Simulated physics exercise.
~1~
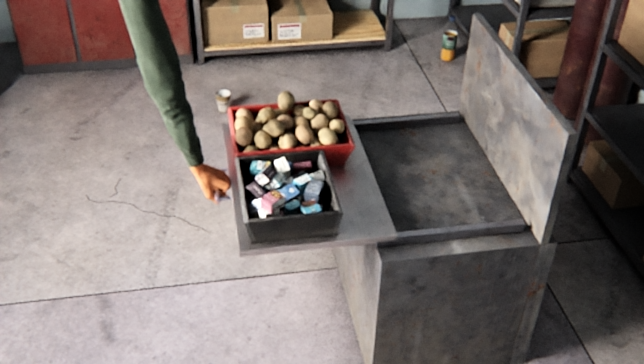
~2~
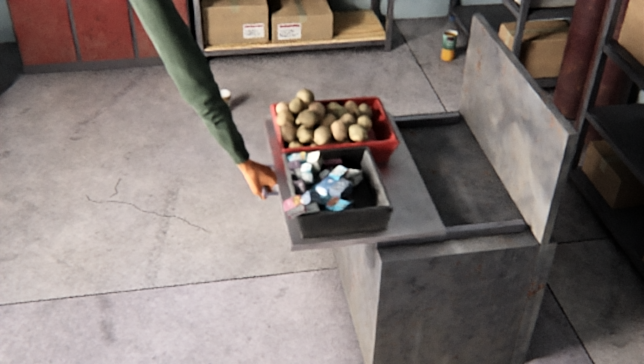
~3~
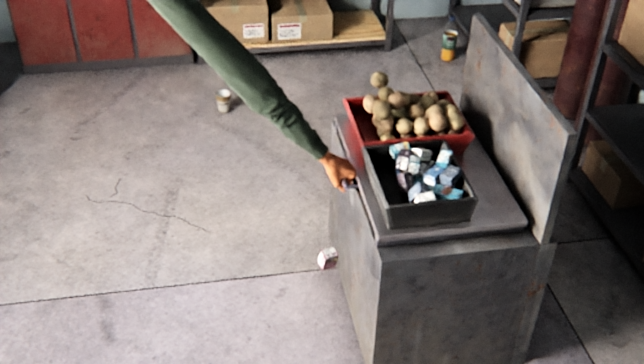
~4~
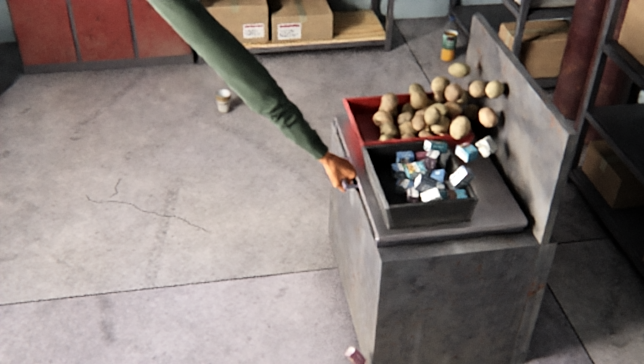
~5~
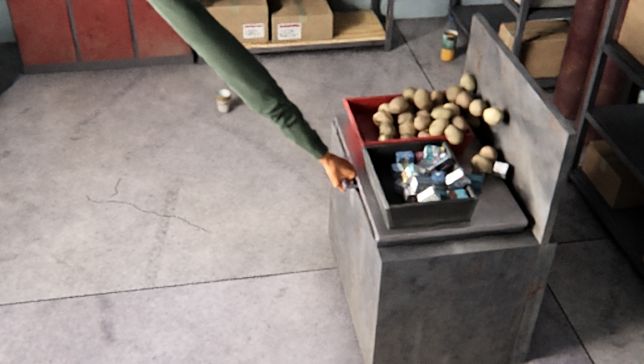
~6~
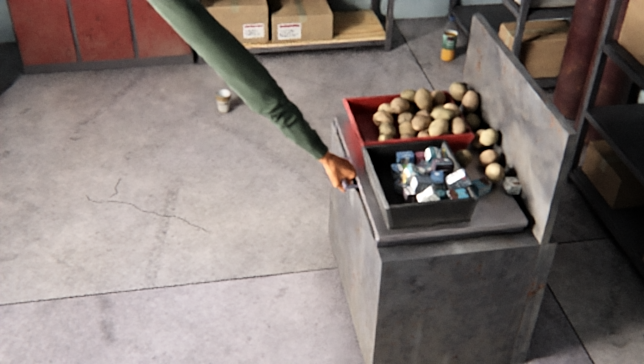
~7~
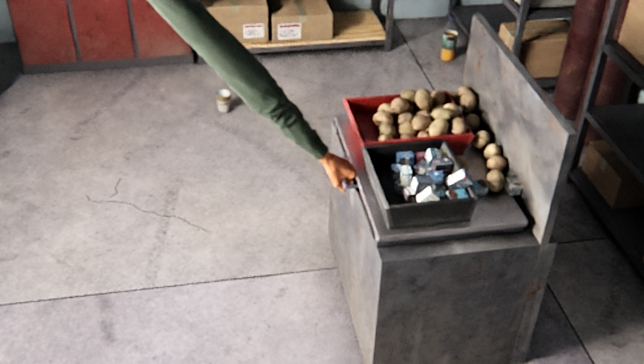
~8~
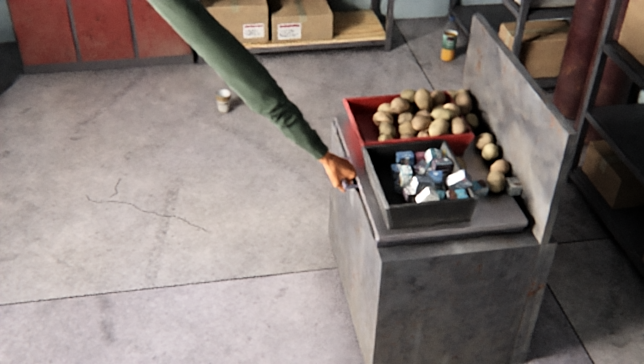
In a storeroom with a cracked grey concrete floor, seen from above, cardboard boxes sit on metal shelves at the back and right. A green-sleeved arm holds the left edge of a grey sliding shelf carrying a red tray of potatoes behind a black tray of small blue and white cartons. The hand pushes the shelf right, over a grey base with a tall back panel. One carton falls off the left side to the floor as the shelf stops. Potatoes and cartons surge rightward, some spilling out, and several potatoes settle beside the trays against the panel.
